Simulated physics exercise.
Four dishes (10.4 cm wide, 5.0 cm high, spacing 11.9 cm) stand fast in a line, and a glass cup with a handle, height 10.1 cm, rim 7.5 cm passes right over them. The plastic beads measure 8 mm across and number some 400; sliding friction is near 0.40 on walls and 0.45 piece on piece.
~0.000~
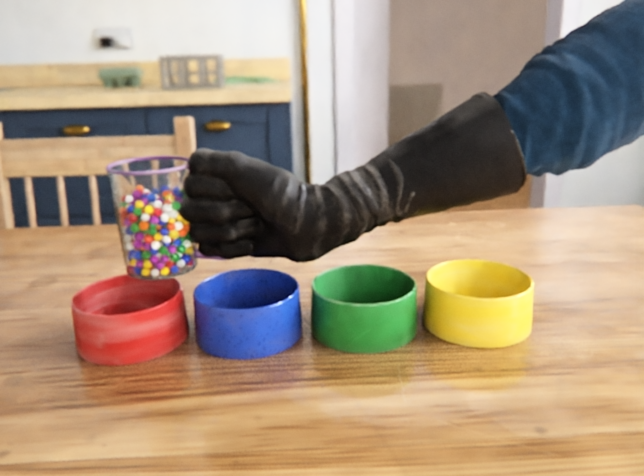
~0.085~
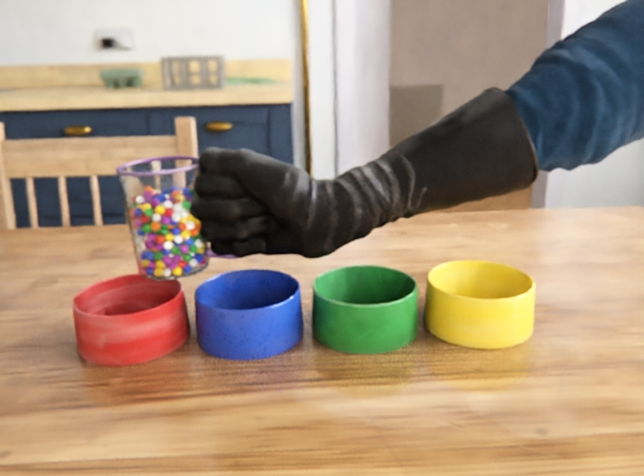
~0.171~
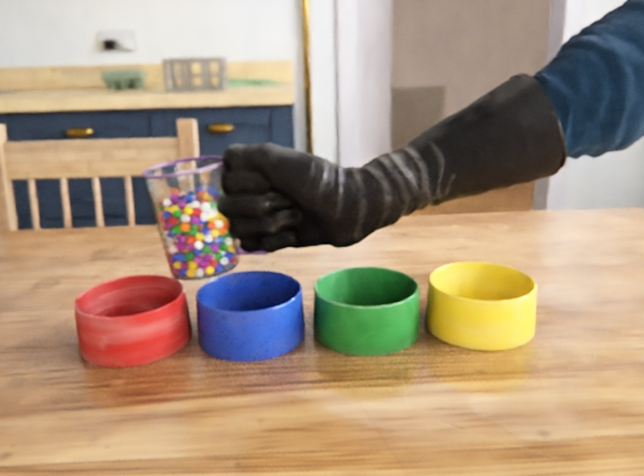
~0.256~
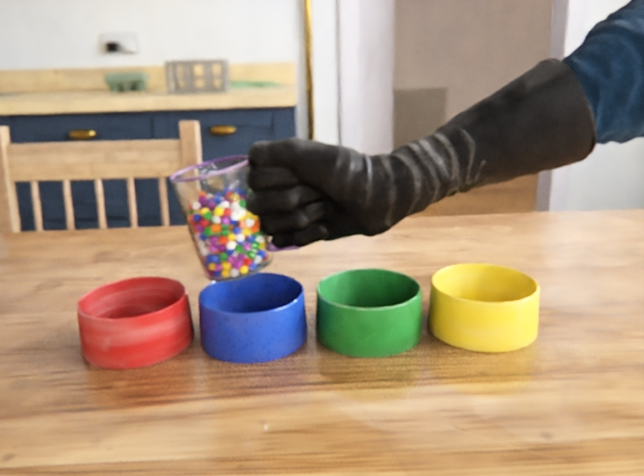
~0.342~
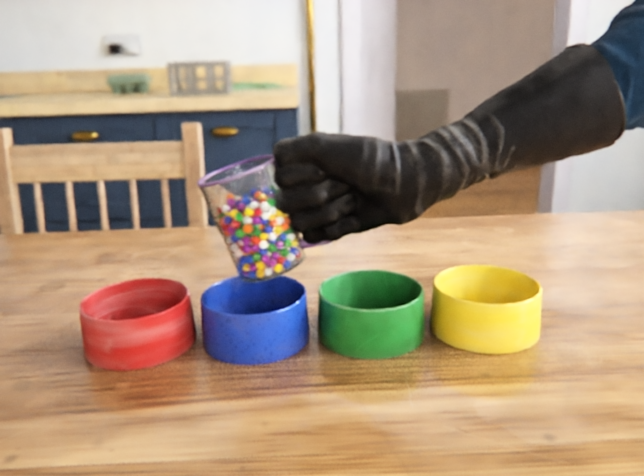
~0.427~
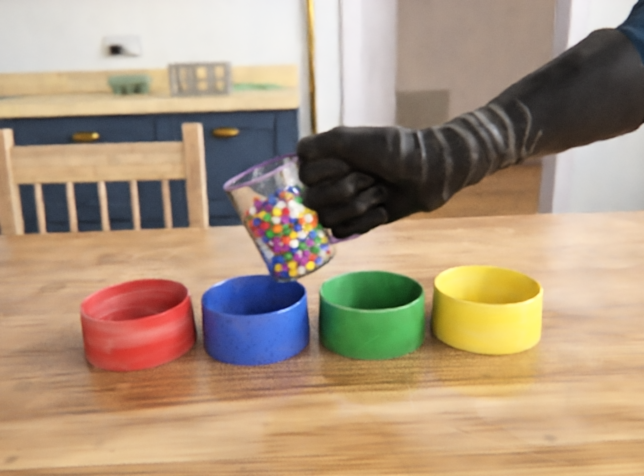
Clear cup of multicoloured beads, gripped by a black-gloved hand, moving right above red and blue dishes while gradually tilting left.
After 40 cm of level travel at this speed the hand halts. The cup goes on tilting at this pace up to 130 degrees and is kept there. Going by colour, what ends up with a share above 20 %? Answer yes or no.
Red dish: No; blue dish: No; green dish: No; yellow dish: Yes; on the counter: No.
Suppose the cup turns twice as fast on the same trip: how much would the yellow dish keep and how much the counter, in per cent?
In that case yellow 80; counter 10.
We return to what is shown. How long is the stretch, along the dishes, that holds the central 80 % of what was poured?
Roughly 6 cm.
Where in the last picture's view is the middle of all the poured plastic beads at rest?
At about (492, 309).
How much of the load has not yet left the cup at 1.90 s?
Roughly 85 per cent.
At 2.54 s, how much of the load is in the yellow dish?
Some 100 per cent.
After 1.31 s, tilt 72 degrees; cup holds 100 %.
After 1.90 s, tilt 106 degrees; cup holds 85 %, yellow 15 %.
Then, at 2.54 s, tilt 130 degrees; cup holds 0 %, yellow 100 %.
In the end, at 2.9 s, red 0 %, blue 0 %, green 0 %, yellow 100 %, counter 5 %.
